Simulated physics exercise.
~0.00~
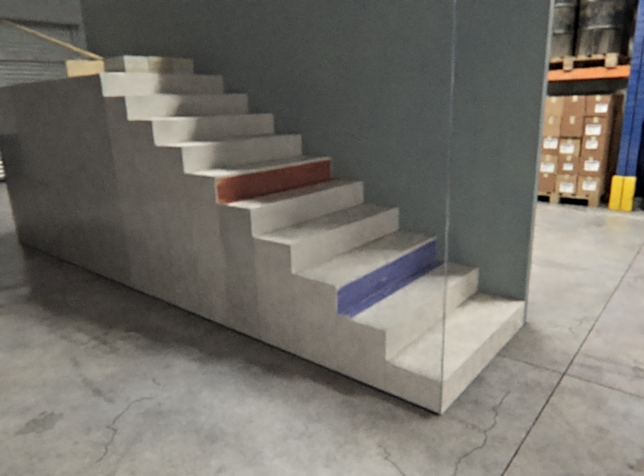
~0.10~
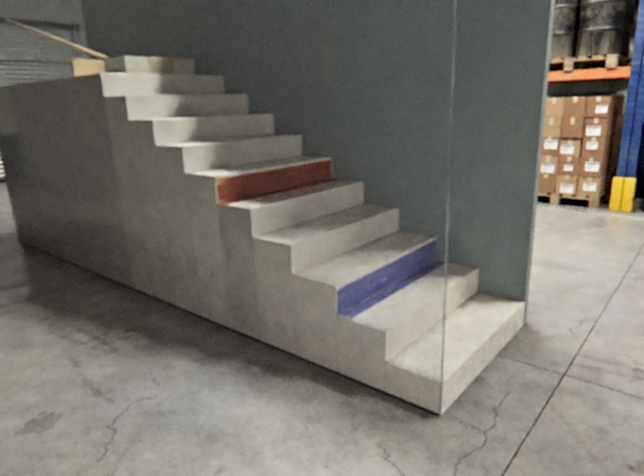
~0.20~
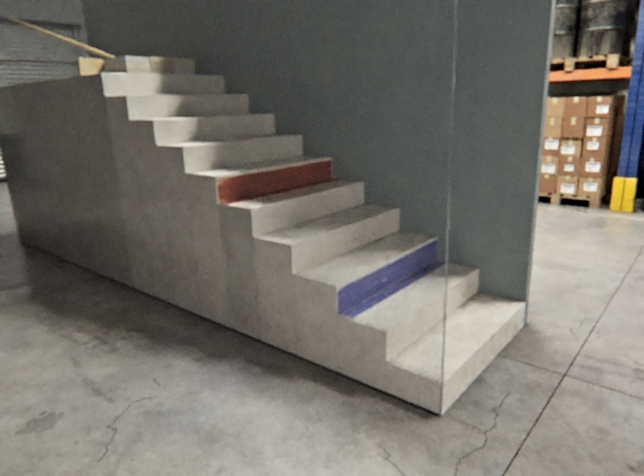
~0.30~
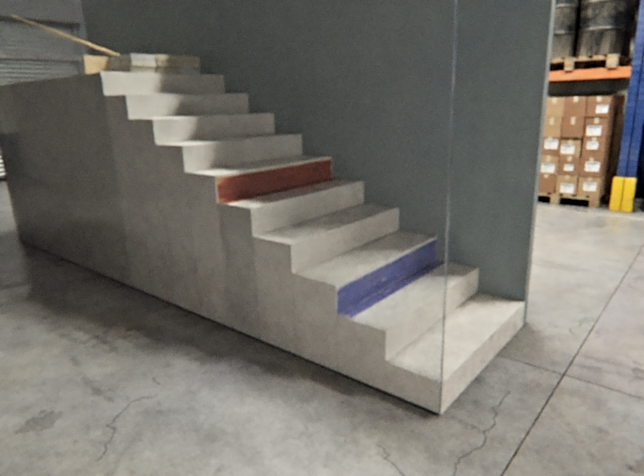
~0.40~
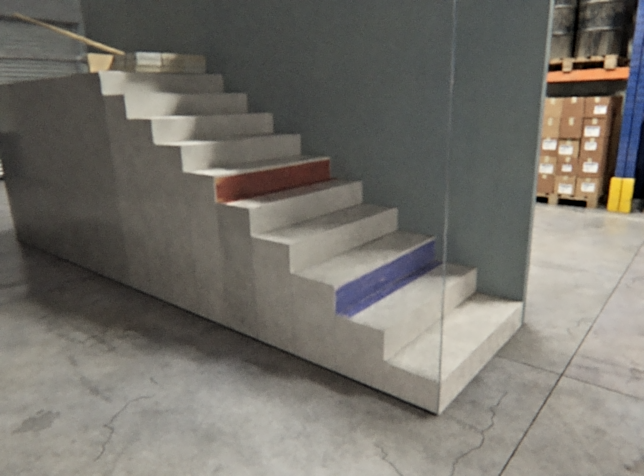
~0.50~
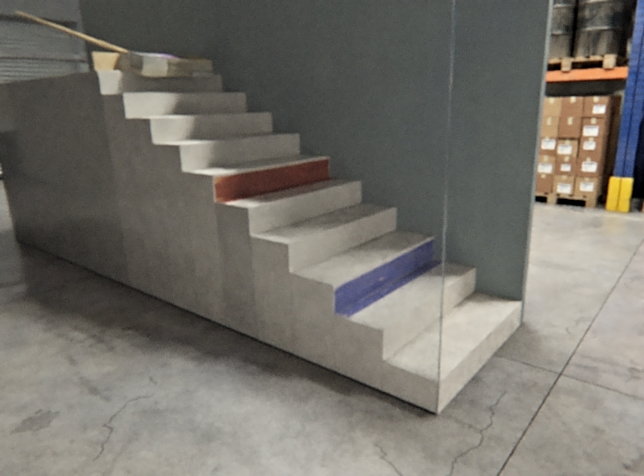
The footage shows a pale staircase with one red and one blue riser in a warehouse, where a board on a pole moves right at the top, then pushes a low pile of books forward until it tilts slightly.
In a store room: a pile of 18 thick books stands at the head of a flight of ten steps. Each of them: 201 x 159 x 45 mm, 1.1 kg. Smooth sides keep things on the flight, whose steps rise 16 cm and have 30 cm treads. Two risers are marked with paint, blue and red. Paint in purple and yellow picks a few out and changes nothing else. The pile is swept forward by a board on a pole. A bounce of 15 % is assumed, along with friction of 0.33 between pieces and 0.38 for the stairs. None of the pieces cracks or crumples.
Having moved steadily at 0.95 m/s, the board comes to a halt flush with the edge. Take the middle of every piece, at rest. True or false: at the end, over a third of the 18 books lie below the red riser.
False; it is under a third.
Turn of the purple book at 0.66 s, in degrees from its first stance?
About 0°.
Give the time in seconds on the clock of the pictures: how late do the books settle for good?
Around 2.5 seconds.
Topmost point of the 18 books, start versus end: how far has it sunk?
I make it close to 21 cm.
After 0.66 s, none of the 18 books below the red riser, 18 disturbed; yellow book 3° from how it stood, 16 cm lower; purple book 16 cm lower.
After 1.06 s, none of the 18 books below the red riser, 18 disturbed; purple book 45° from how it stood, 48 cm lower; yellow book 20° from how it stood, 41 cm lower.
In the end (2.6 s), none of the 18 books below the red riser, 18 disturbed; yellow book 58 cm lower; purple book 74 cm lower. That is 0 per cent. From the last view, middles, yellow book near (264, 133), purple book near (263, 163).
